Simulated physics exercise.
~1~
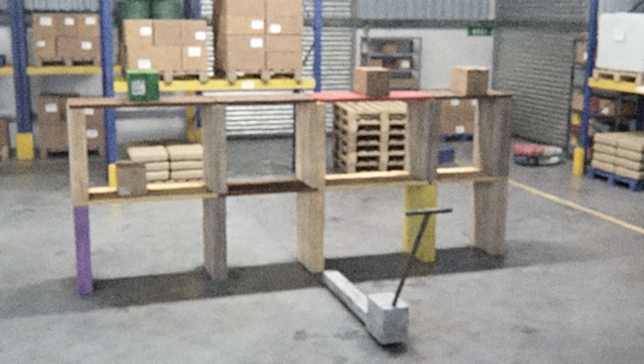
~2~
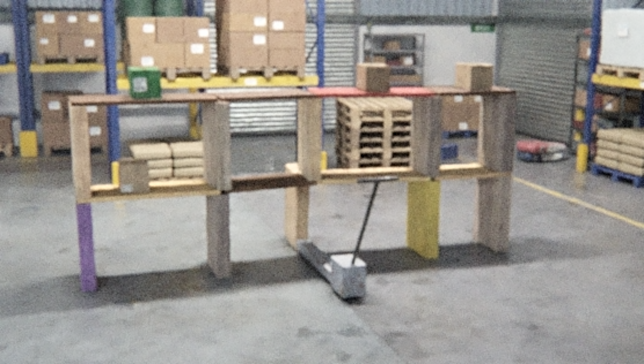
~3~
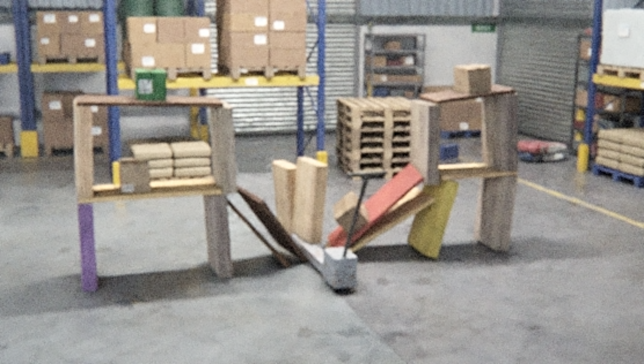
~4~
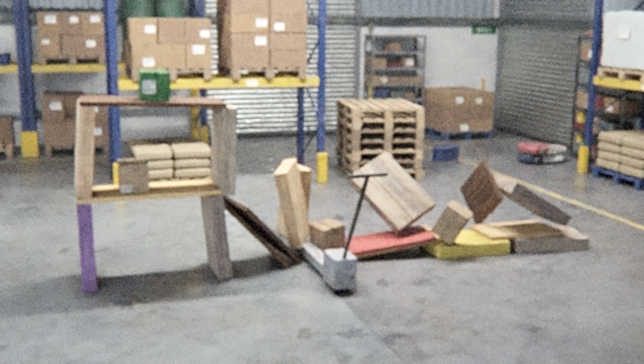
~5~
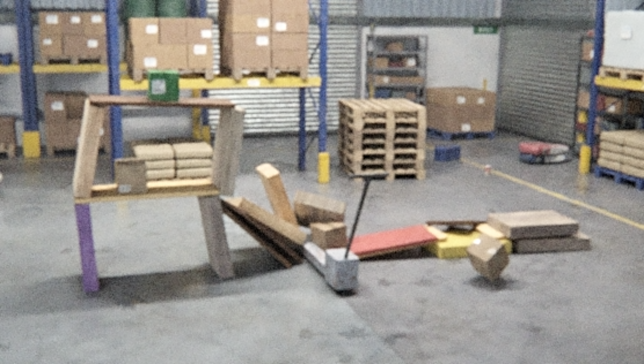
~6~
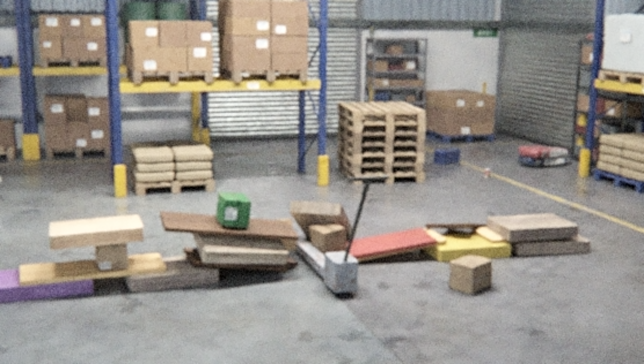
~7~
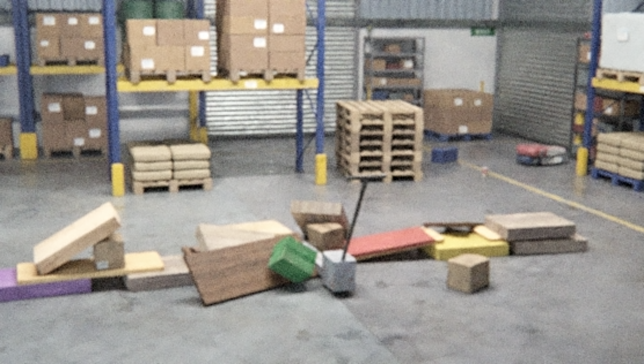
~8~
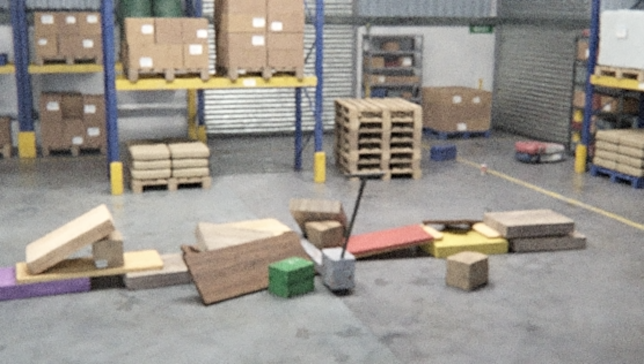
The clip shows a two-tier row of upright timber slabs and loose boards in a warehouse as a low jack slides into one upright's foot. The middle collapses, then the right side with the yellow upright, and finally the left, leaving everything down and the green carton on the floor.
